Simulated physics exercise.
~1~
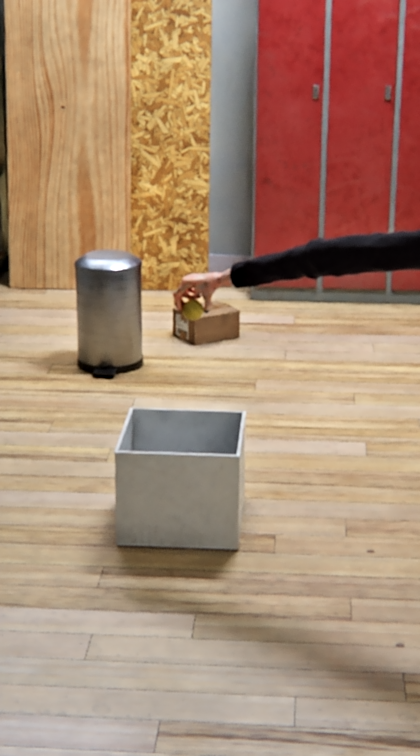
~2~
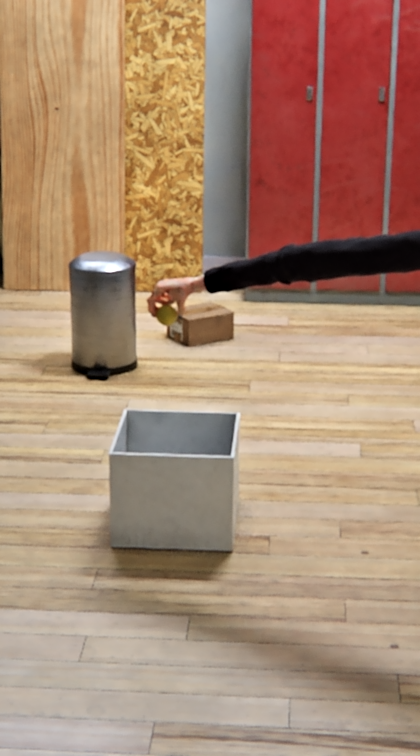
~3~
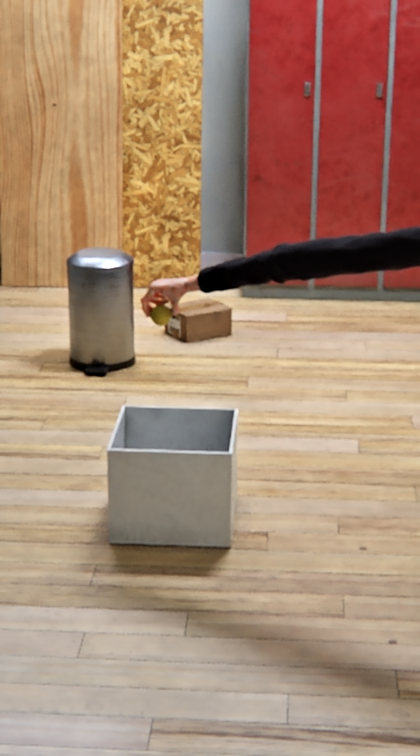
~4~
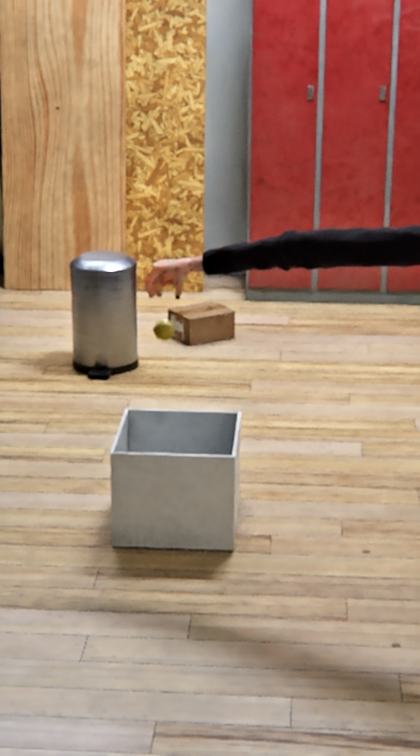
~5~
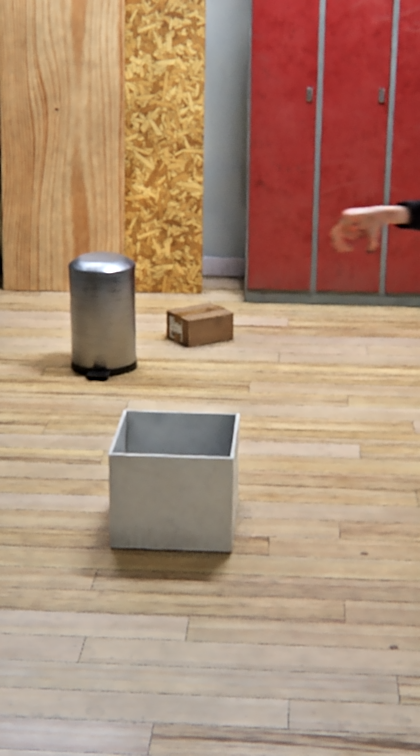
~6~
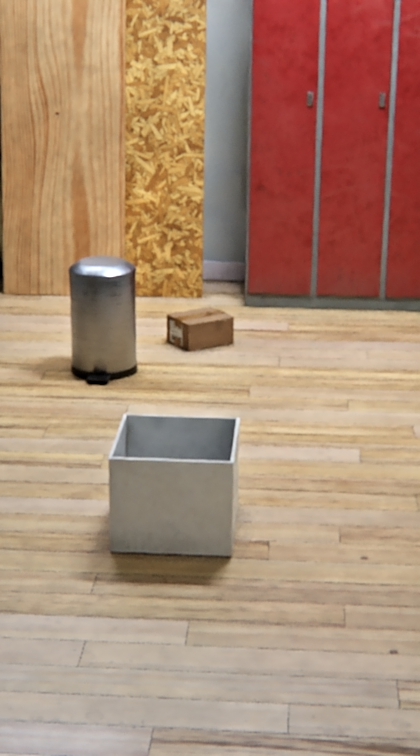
In a room with a wooden floor and red lockers, a hand holds a lemon in the air, moves it left and lets go, and it drops into the open grey container, out of sight, as the arm withdraws to the right, leaving the container standing still.
